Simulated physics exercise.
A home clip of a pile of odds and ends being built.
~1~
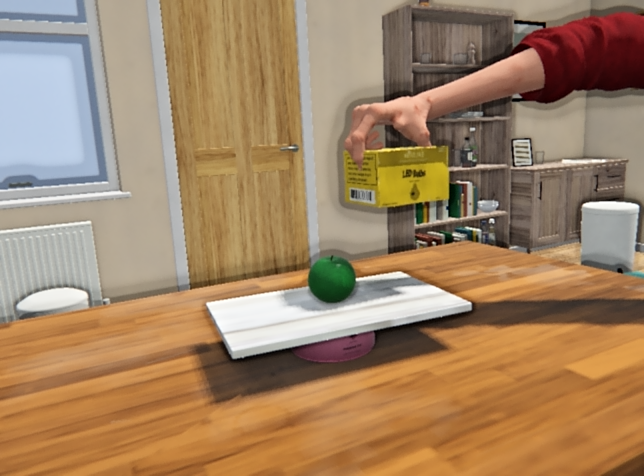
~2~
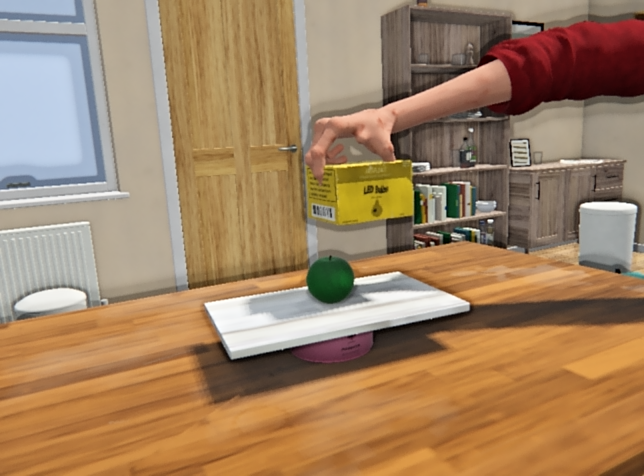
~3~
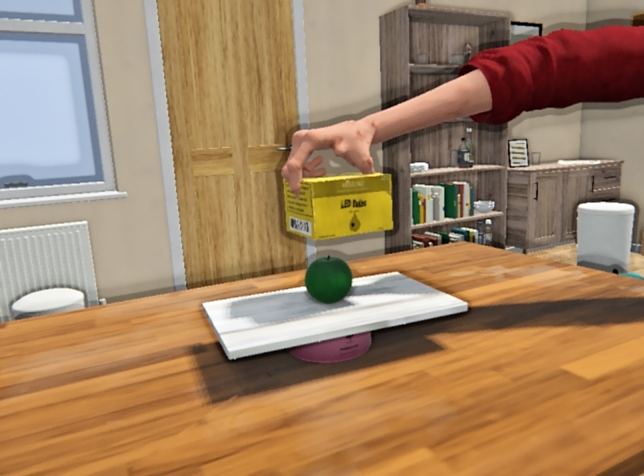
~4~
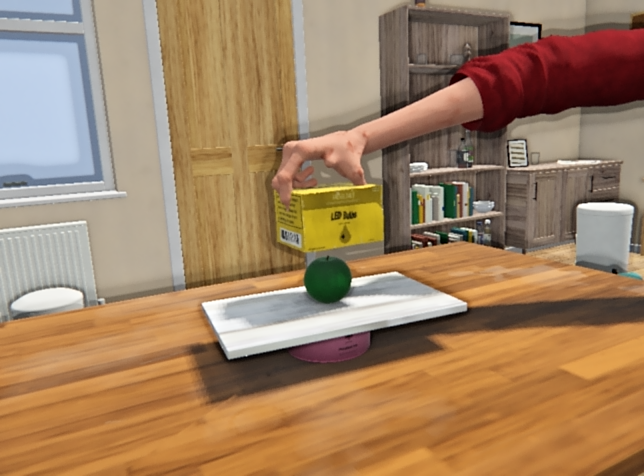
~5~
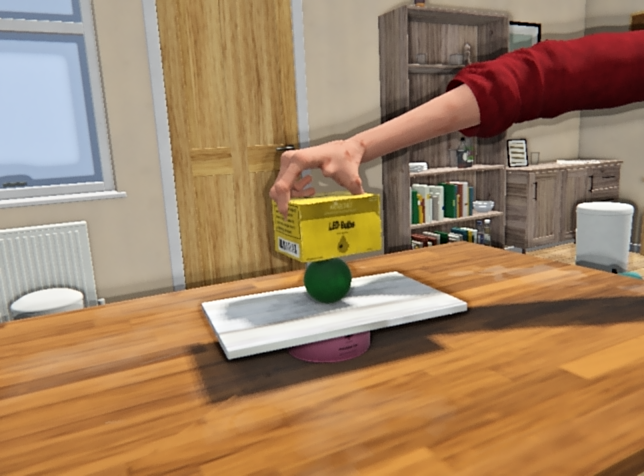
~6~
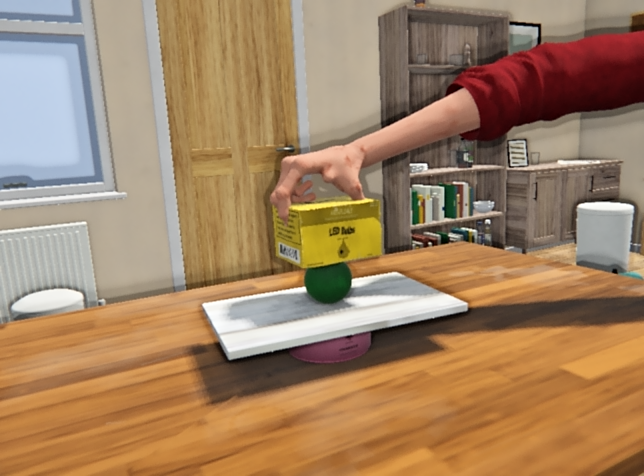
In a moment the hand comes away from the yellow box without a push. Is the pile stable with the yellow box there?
As it turns out, it loses its balance.
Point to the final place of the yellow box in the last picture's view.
At about (388, 252).
Then, 0.70 s past the last view, yellow box rocked 38° from its first pose near (351, 231).
Then, 0.80 s past the last view, yellow box now fallen.
Then, 1.10 s past the last view, things are still on the move.
Finally, fallen, yellow box; the other 3 still in place. Final places as the last picture's camera would see them, yellow box near (388, 252). The pile comes apart.
